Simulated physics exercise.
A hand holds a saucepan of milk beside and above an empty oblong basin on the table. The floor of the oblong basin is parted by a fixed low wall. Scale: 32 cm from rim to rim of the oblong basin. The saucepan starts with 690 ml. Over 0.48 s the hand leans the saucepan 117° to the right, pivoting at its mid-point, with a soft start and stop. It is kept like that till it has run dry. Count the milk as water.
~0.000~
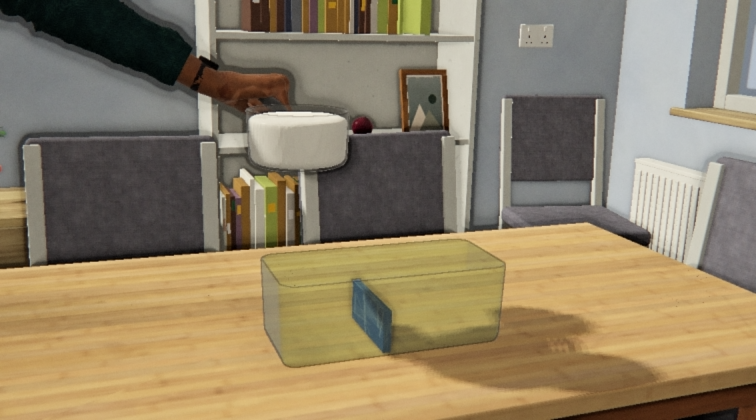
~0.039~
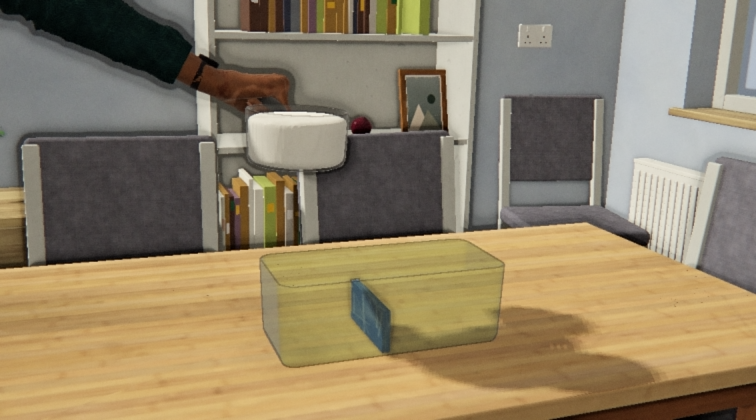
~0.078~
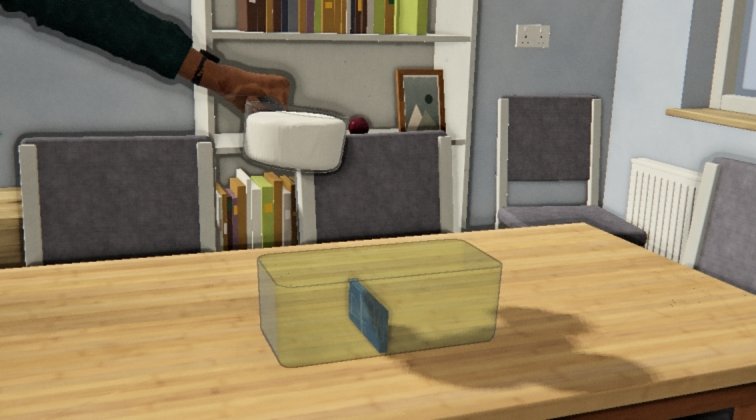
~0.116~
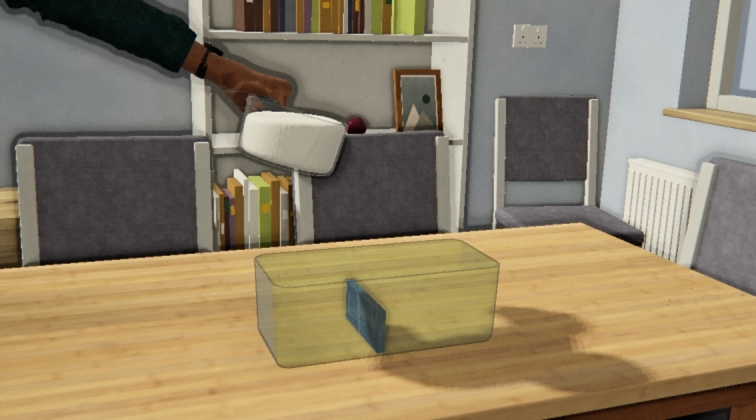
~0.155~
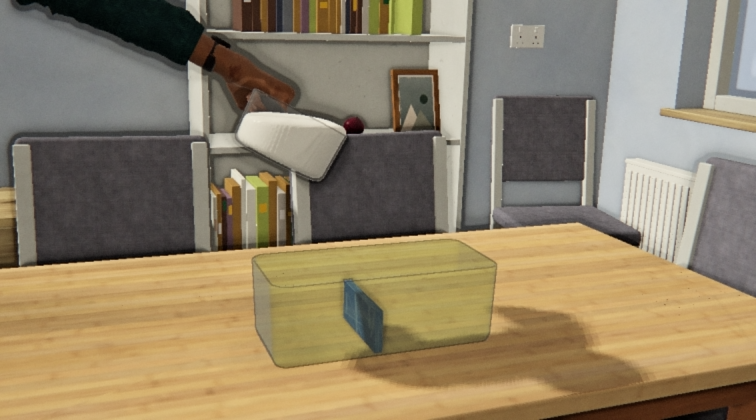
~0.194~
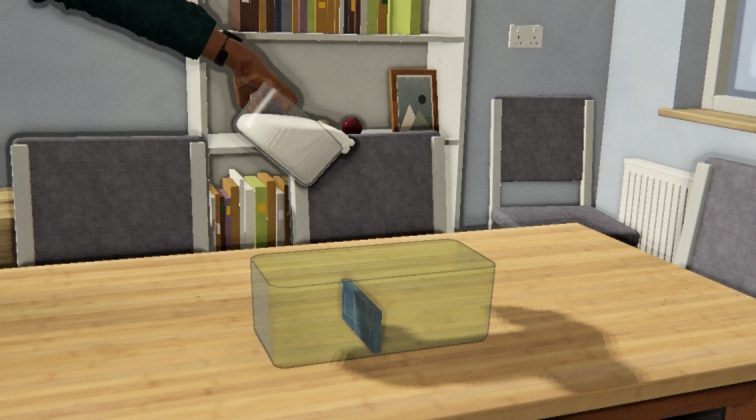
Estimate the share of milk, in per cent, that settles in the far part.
About 55 per cent.
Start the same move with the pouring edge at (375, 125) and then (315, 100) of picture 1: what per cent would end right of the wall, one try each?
In turn about 85 and 15 per cent.
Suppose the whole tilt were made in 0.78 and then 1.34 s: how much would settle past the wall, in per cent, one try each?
First 70, then 75 per cent.
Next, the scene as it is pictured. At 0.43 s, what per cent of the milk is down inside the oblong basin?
Near 32 in a hundred.
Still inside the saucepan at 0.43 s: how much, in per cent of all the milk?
Some 12 per cent.
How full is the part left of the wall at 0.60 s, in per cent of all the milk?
About 34 per cent.
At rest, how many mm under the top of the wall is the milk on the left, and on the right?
Some 46 mm on the left and 44 mm on the right.
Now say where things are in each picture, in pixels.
In the first frame, it leans 0°; its right rim is at (346, 111); the milk meets the walls at (249, 119) and (343, 117); the oblong basin's rim runs from (270, 272) to (486, 253); the wall's top is at (371, 296).
In the second frame, it leans 2°; its right rim is at (346, 112); the milk meets the walls at (248, 118) and (342, 117).
In the third frame, it leans 7°; its right rim is at (345, 117); the milk meets the walls at (247, 117) and (342, 119).
In the fourth frame, it leans 16°; its right rim is at (344, 125); the milk meets the walls at (247, 117) and (342, 122).
In the fifth frame, it leans 28°; its right rim is at (342, 136); the milk meets the walls at (243, 120) and (339, 130); 2 per cent is over the edge.
In the sixth frame, it leans 41°; its right rim is at (339, 149); the milk meets the walls at (240, 117) and (326, 130); 8 per cent is over the edge.
After 0.43 s the tilt is 114° and 12 per cent is still to pour, 1 is left of the wall and 30 right of it.
After 0.60 s the tilt is 117° and 1 per cent is still to pour, 35 is left of the wall and 57 right of it.
After 0.78 s the tilt is 117° and 0 per cent is still to pour, 40 is left of the wall and 54 right of it.
After 0.98 s the tilt is 117° and 0 per cent is still to pour, 42 is left of the wall and 55 right of it.
In the end 42 per cent lies left of the wall, 55 right of it and 3 outside.
